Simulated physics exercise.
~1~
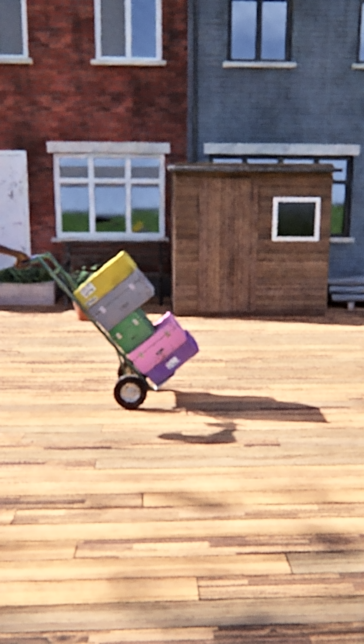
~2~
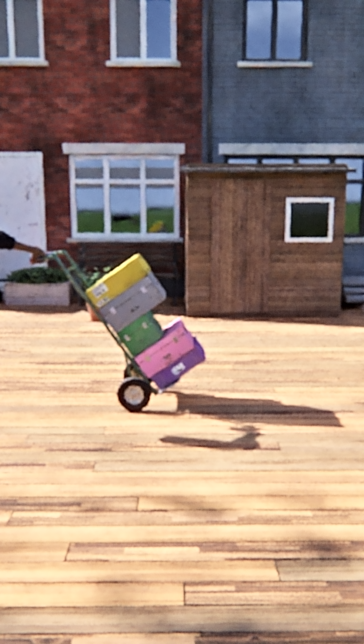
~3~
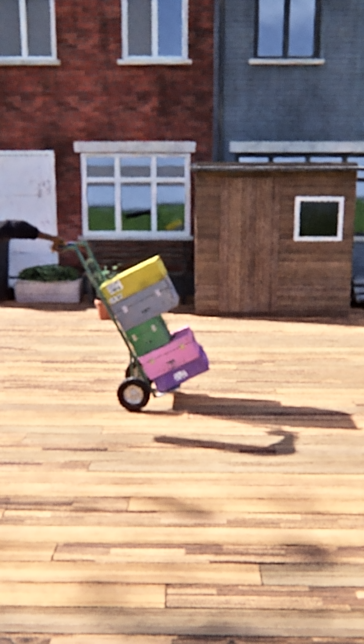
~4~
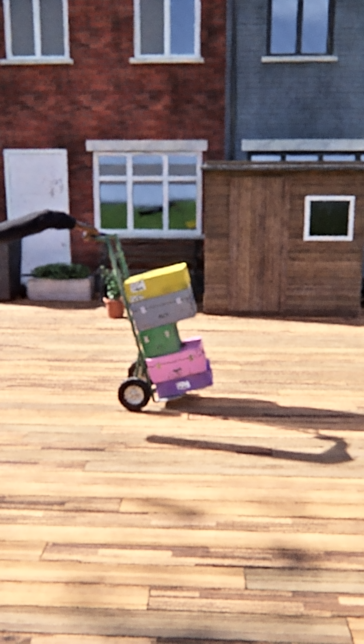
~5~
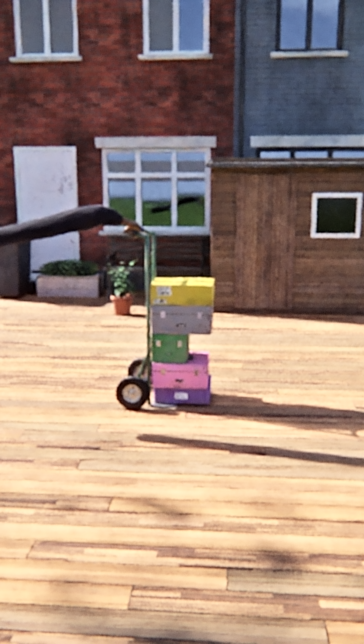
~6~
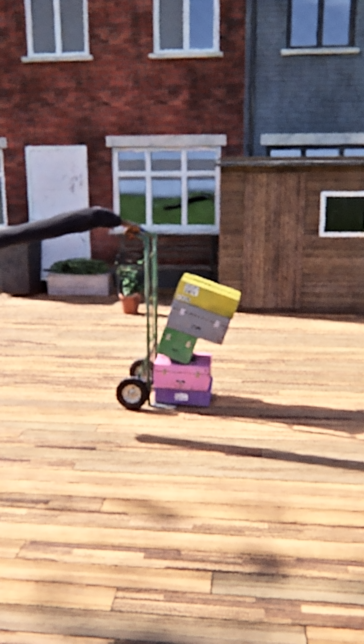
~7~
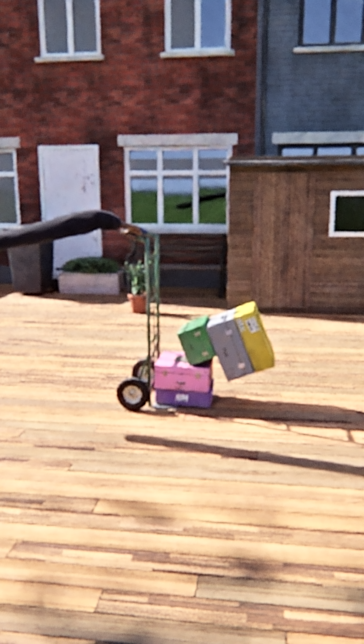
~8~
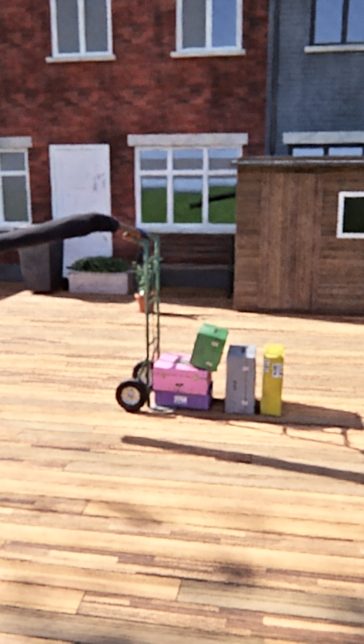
Three upper boxes topple forward as an arm stands a loaded hand truck upright.
